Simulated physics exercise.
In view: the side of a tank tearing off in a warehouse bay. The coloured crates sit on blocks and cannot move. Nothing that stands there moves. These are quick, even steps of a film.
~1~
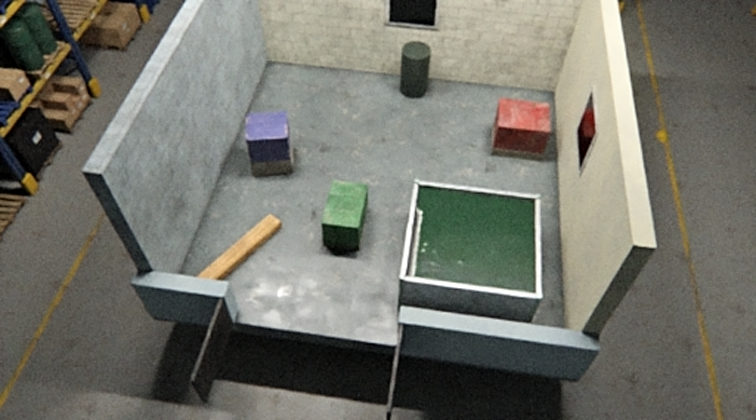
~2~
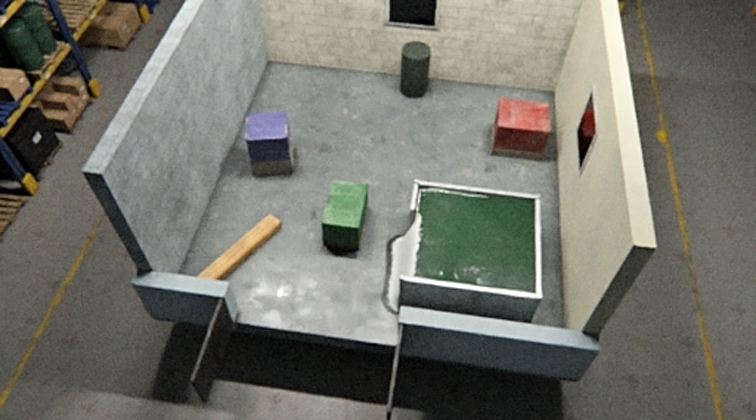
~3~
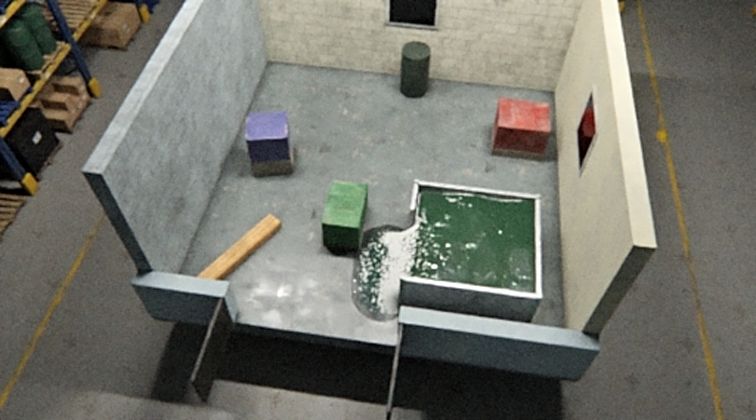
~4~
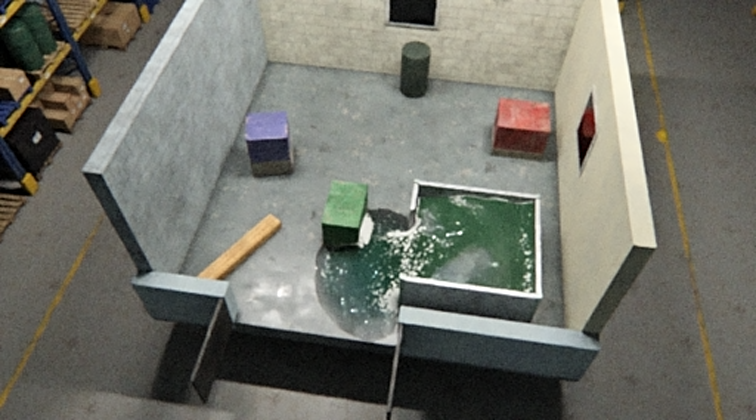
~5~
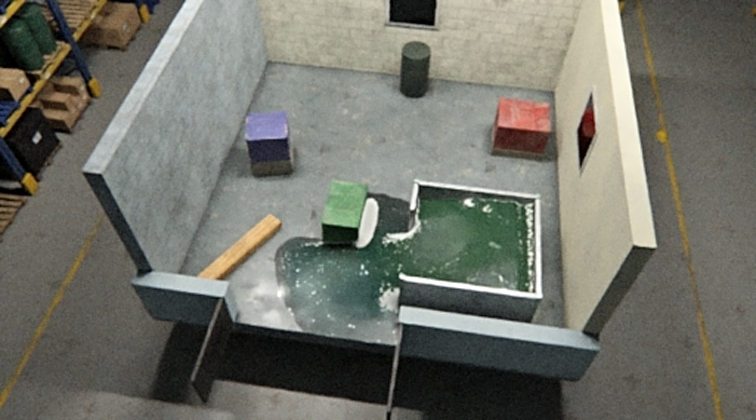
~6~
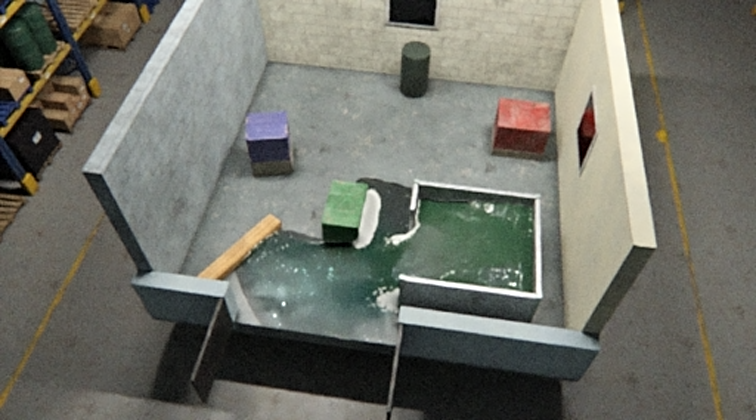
In a warehouse bay, a tank's left side tears open and green water spreads leftward across the floor.
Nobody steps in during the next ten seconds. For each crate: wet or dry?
In the end: The red crate escapes dry; the blue crate escapes dry; the green crate is wetted.
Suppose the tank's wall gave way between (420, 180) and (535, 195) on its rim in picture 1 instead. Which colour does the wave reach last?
That is the green-painted one.
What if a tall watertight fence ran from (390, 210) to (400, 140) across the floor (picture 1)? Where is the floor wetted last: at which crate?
That is the red one.
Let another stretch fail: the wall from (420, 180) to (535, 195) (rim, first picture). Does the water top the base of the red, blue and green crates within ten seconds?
My reading: Red is wetted; blue is spared; green is wetted.
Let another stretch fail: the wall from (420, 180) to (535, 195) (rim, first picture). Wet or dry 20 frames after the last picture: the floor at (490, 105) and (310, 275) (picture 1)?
One after the other: Flooded, no water.
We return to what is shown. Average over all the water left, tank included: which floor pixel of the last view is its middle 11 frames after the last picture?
Near (368, 253).
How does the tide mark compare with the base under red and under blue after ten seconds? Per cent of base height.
In turn 60 and 60 per cent.
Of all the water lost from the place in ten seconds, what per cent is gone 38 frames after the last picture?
About 80 per cent.
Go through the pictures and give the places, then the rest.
The first frame shows still water in the tank at (473, 238).
In the second frame, the front is at a hidden place, out from the gap at (408, 265).
In the third frame, the front is at (376, 232), out from the gap at (408, 265).
In the fourth frame, water pours out at (408, 266) and has run to (321, 256).
In the fifth frame, the front is at (285, 248), out from the gap at (408, 266).
In the sixth frame, water pours out at (408, 266) and has run to (240, 268).
A moment on, water covers 35 % of the floor; the red crate not reached, the blue crate not reached, the green crate water round its plinth.
Next, water covers 50 % of the floor; the red crate water round its plinth, the blue crate water round its plinth, the green crate water round its plinth.
Then, water covers 70 % of the floor; the red crate water round its plinth, the blue crate water round its plinth, the green crate water round its plinth.
Later, water covers 85 % of the floor; the red crate water round its plinth, the blue crate water round its plinth, the green crate water round its plinth.
In the end, water covers 95 % of the floor; the red crate stayed above the water, the blue crate stayed above the water, the green crate was topped.
